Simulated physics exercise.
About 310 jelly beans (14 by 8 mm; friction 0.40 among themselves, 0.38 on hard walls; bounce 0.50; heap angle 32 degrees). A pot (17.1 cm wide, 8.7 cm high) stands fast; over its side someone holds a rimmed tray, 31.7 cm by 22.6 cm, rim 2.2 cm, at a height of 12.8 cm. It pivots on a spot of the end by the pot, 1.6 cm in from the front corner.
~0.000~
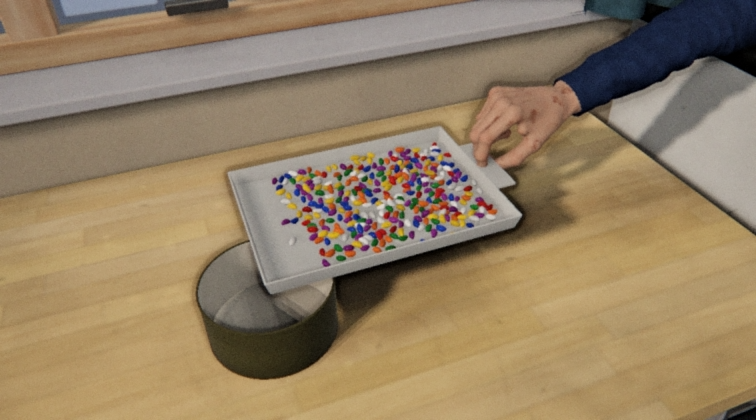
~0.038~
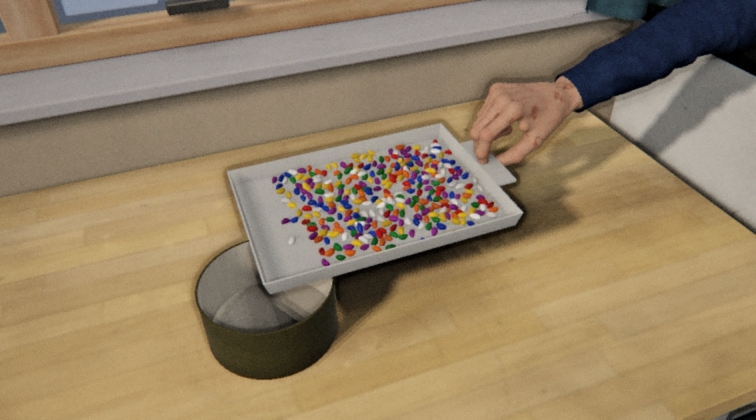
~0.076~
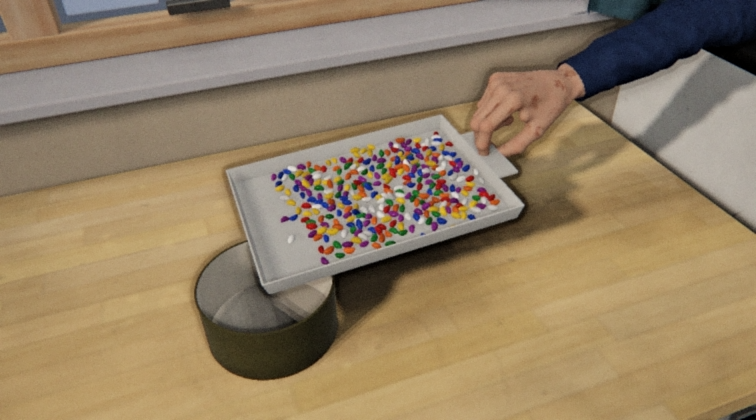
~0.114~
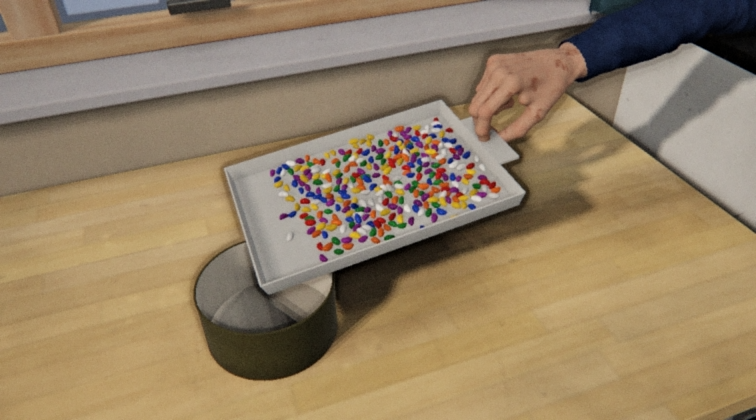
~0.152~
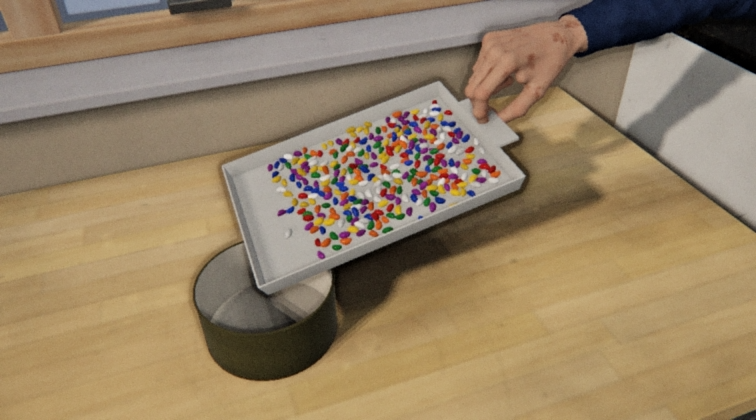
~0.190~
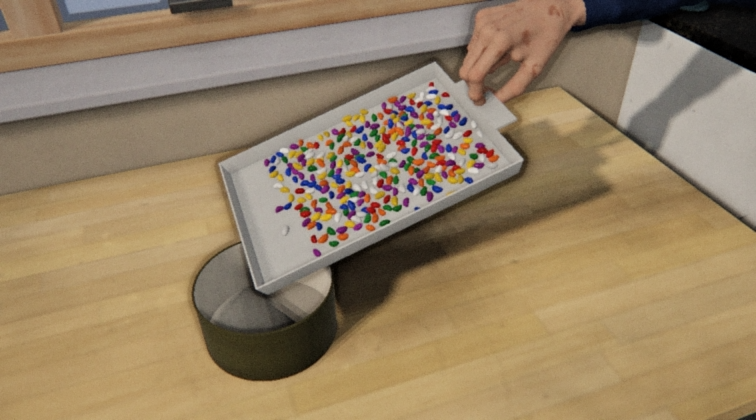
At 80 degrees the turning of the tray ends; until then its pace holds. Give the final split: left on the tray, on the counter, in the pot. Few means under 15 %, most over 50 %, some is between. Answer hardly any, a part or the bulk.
Left on the tray: Hardly any; on the counter: The bulk; in the pot: A part.
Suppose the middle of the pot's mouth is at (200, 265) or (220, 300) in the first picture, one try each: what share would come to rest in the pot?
About 30 and 80 per cent.
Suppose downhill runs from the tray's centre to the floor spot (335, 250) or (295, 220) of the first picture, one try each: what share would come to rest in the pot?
Some 5 and 30 per cent.
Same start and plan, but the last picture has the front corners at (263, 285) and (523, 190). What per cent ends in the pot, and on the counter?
Pot 5, counter 90.
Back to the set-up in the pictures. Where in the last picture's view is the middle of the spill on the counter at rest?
At about (120, 414).
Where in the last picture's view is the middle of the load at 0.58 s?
Near (246, 229).
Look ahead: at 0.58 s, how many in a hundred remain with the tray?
About 95 per cent.
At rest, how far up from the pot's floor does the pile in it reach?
Some 1.5 cm.
Then, at 0.43 s, tilt 50 degrees; the tray holds 100 %, the pot 0 %.
After 0.58 s, tilt 70 degrees; the tray holds 95 %, the pot 0 %.
After 0.86 s, tilt 80 degrees; the tray holds 15 %, the pot 20 %.
In the end, at 2.2 s, tray 10 %, counter 65 %, pot 25 %.
